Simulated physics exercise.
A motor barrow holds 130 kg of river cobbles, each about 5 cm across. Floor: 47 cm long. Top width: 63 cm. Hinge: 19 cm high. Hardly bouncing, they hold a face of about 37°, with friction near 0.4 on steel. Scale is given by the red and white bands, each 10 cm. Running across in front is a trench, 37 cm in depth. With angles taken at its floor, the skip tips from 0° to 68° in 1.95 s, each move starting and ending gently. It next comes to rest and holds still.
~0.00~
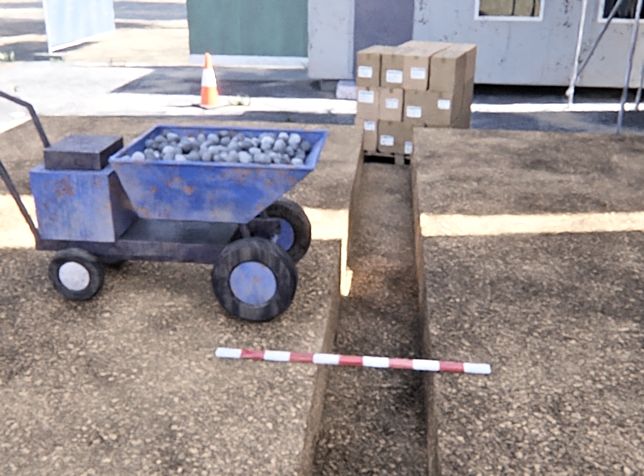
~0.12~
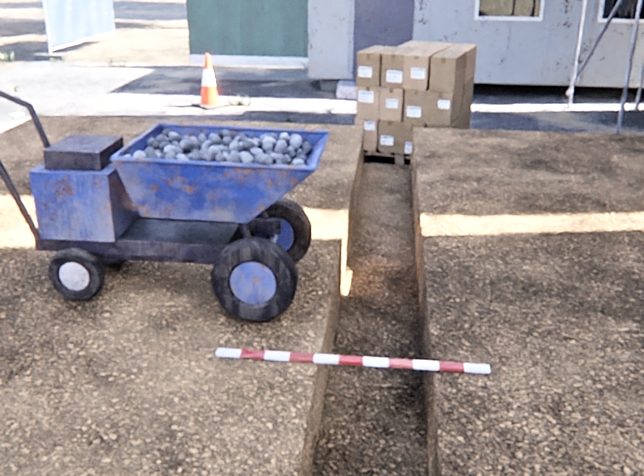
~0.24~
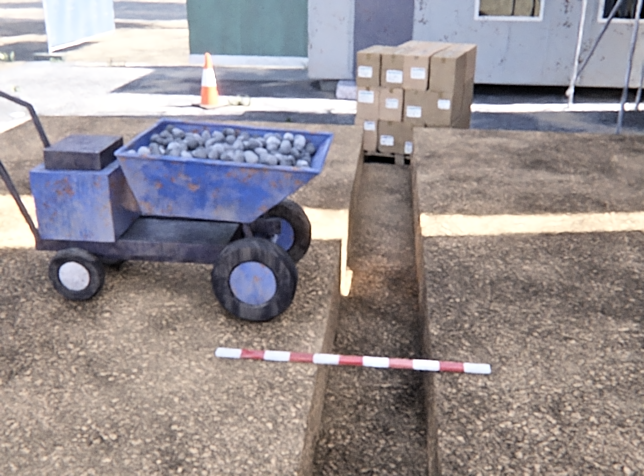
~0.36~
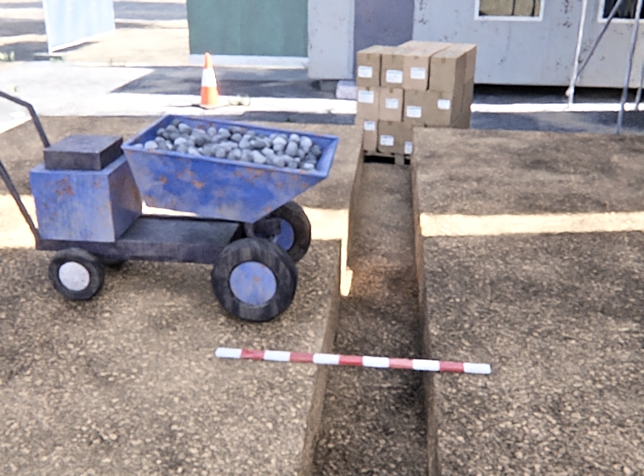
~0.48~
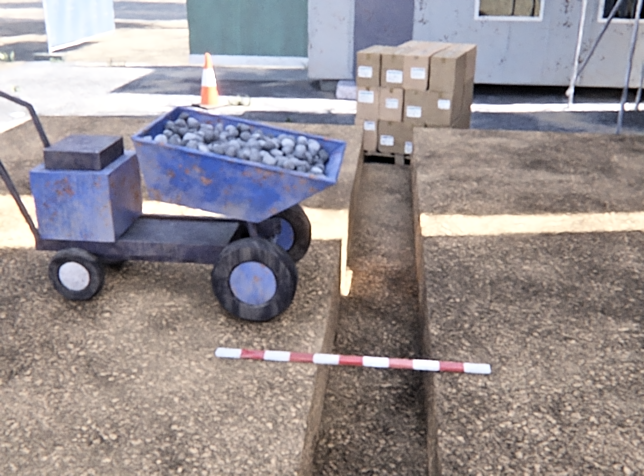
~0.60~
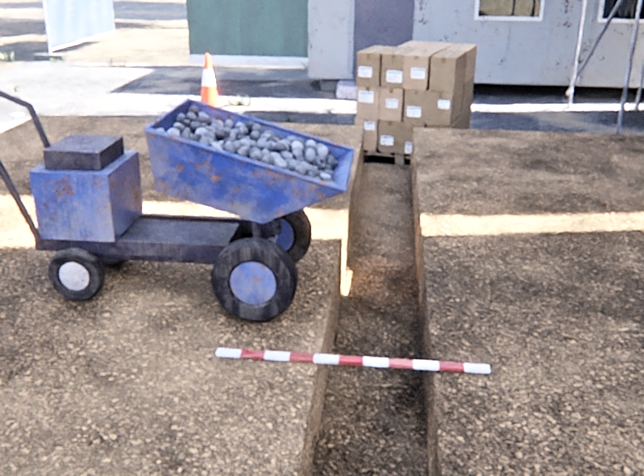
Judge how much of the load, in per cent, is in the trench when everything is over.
I judge it at about 61 per cent.
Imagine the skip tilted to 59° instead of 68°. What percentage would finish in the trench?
Expect roughly 65 per cent.
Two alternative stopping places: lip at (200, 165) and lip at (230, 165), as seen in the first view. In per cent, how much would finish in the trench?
About 70 per cent first, then about 100 per cent.
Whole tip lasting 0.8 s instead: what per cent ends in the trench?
That would give about 50 percent.
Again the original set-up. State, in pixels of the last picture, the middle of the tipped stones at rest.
Somewhere near pixel (412, 347).
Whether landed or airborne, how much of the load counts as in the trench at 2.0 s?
Close to 40 per cent at that time.
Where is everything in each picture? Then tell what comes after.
In the first picture, lip at (314, 169), floor tilted 0°, highest stones at (254, 143).
In the second picture, the skip is at 1°, its lip at (315, 169); the top of the load is at (245, 142); the stones move at 0.1 m/s on average.
In the third picture, lip at (320, 172), floor tilted 3°, highest stones at (205, 140); the stones move at 0.2 m/s on average.
In the fourth picture, lip at (327, 176), floor tilted 6°, highest stones at (177, 132); the stones move at 0.3 m/s on average.
In the fifth picture, lip at (336, 182), floor tilted 10°, highest stones at (184, 127); the stones move at 0.3 m/s on average.
In the sixth picture, the skip is at 15°, its lip at (345, 190); the top of the load is at (195, 120); the stones move at 0.4 m/s on average.
After 1.5 s the floor is at 57°; 97 % in the skip, 3 % in the trench; the foremost stones are at (410, 288).
After 2.0 s the floor is at 68°; 26 % in the skip, 41 % in the trench, 34 % past the trench; the foremost stones are at (549, 299).
After 2.4 s the floor is at 68°; 4 % in the skip, 56 % in the trench, 40 % past the trench; the foremost stones are at (603, 295).
After 4.3 s the floor is at 68°; 0 % in the skip, 61 % in the trench, 39 % past the trench; the foremost stones are at (619, 293).
